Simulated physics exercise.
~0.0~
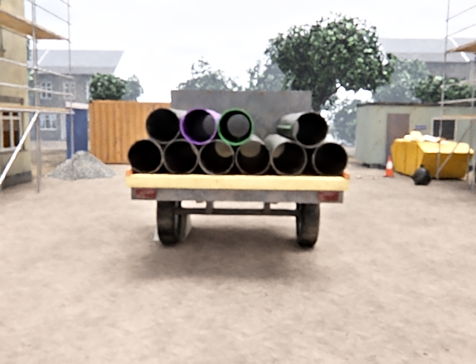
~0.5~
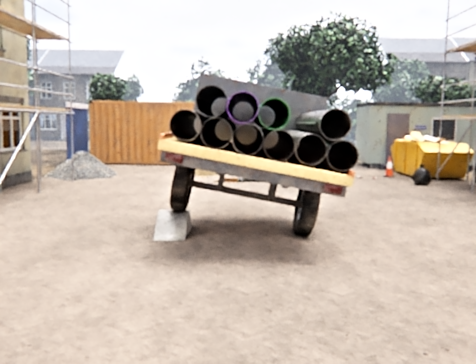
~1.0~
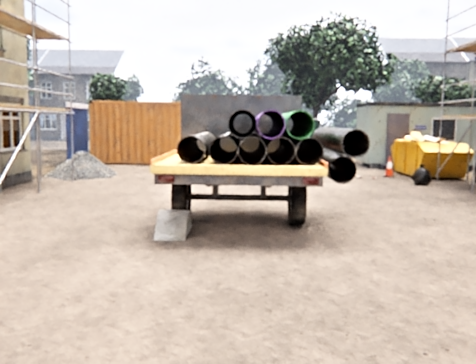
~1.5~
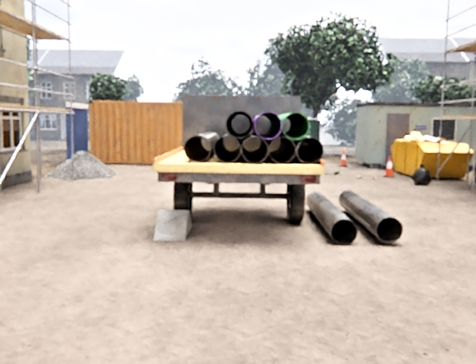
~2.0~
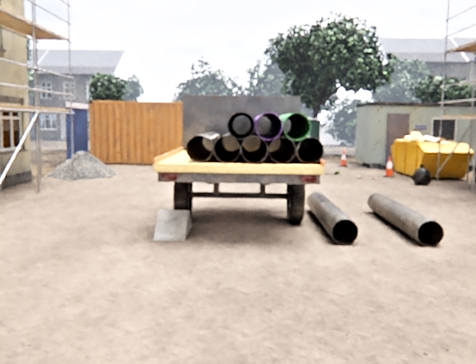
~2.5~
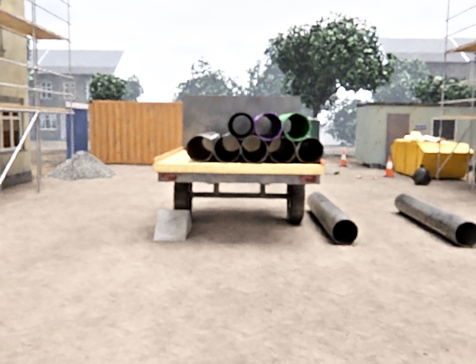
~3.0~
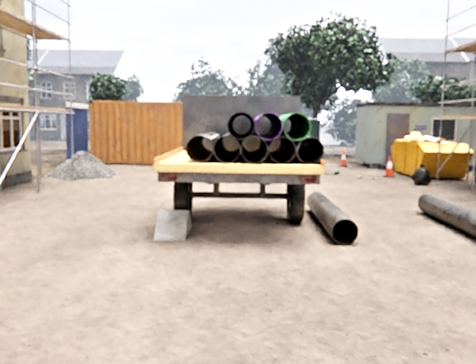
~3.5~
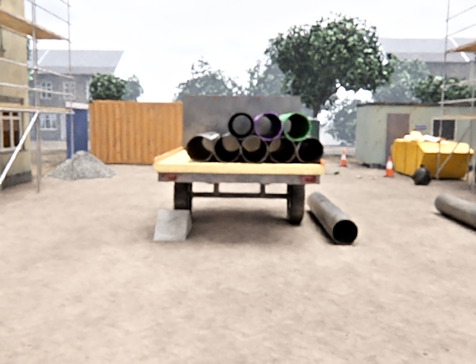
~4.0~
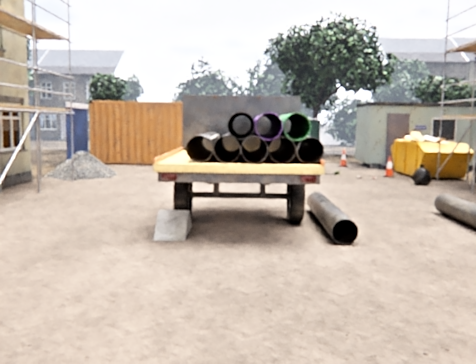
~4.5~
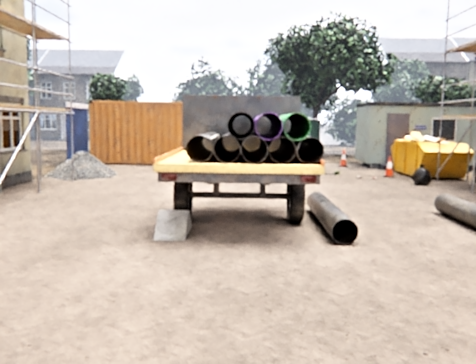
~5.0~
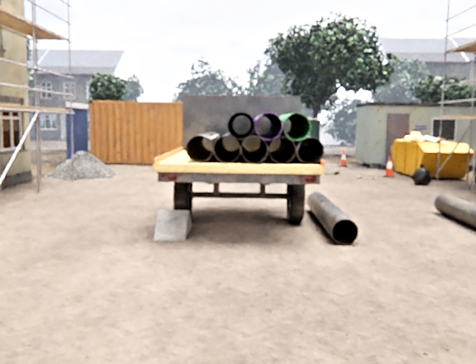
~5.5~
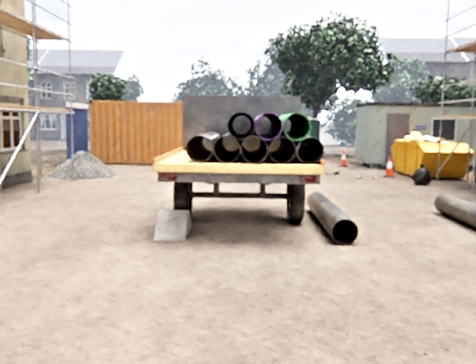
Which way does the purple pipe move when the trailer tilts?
The purple pipe moves to the right, and it stays up on the stack.
